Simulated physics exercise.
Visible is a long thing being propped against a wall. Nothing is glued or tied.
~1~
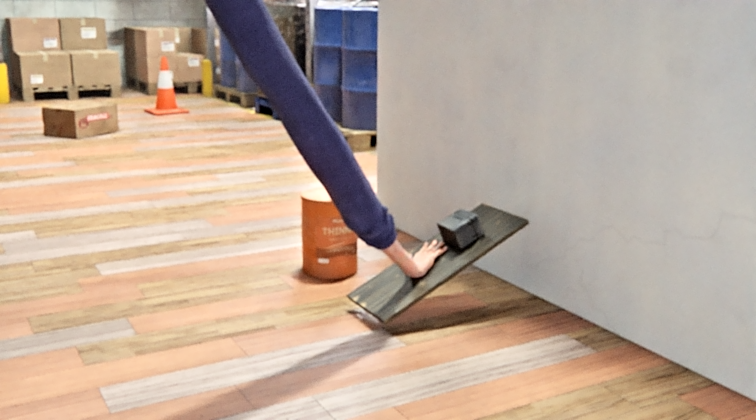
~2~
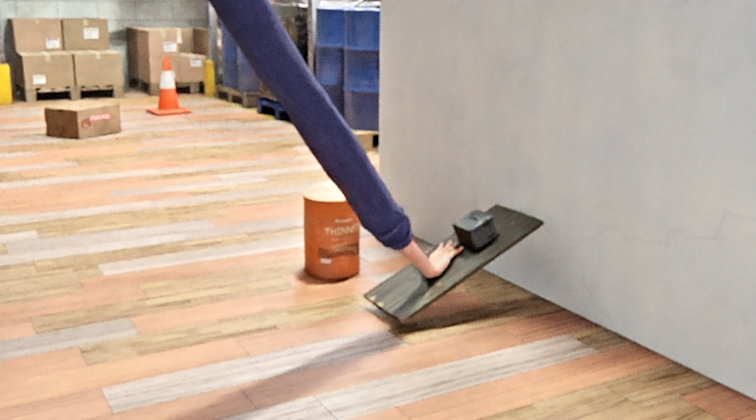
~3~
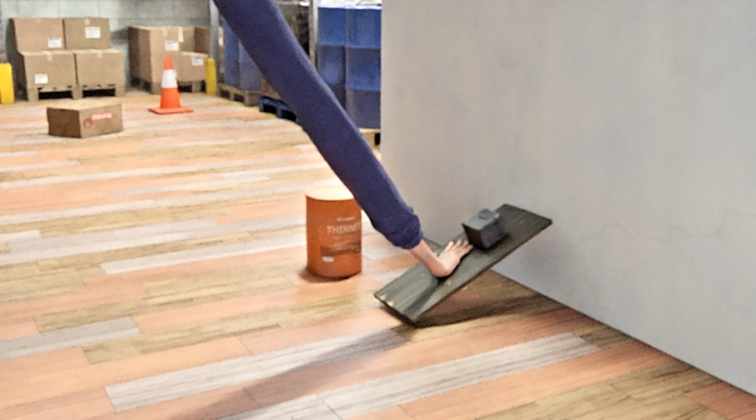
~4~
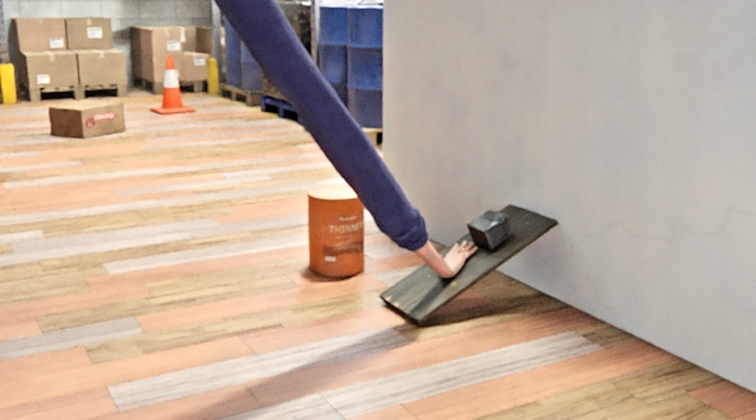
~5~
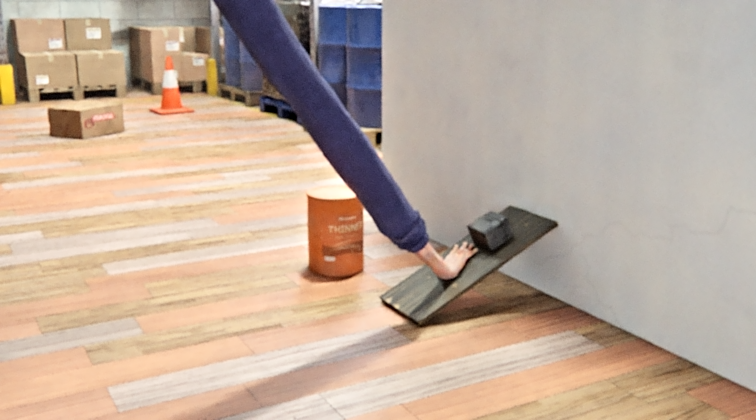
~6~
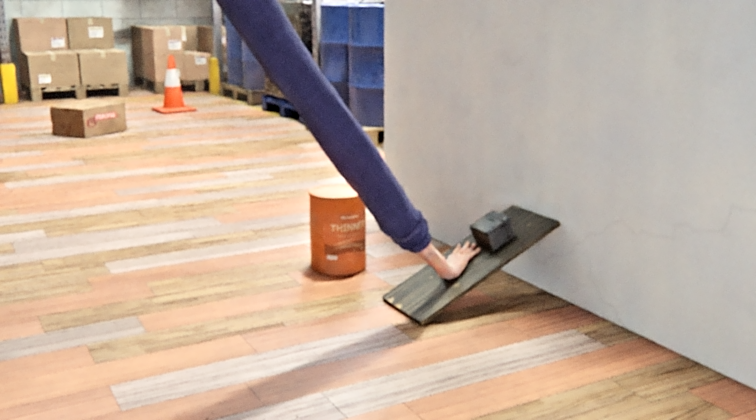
In a warehouse, a hand moves a black board rightward and leans it against a wall.
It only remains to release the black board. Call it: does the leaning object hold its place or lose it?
It loses its place.
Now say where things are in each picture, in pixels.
Not yet at the wall; black board (438, 259); orange pail (330, 232), in the first frame.
Not yet at the wall; black board (453, 260); orange pail (332, 232), in the second frame.
Not yet at the wall; black board (463, 259); orange pail (334, 230), in the third frame.
Not yet at the wall; black board (468, 260); orange pail (336, 230), in the fourth frame.
Leant on the wall, still held; black board (468, 261); orange pail (336, 230), in the fifth frame.
Leant on the wall, still held; black board (471, 261); orange pail (338, 229), in the sixth frame.
Then, 0.30 s past the last view, black board 17° lower than it was left near (464, 285).
Then, 0.40 s past the last view, black board 26° lower than it was left near (462, 294).
Finally, moved from the start, black board; orange pail still in place. Final places as the last picture's camera would see them, black board near (462, 298). The board slides down.
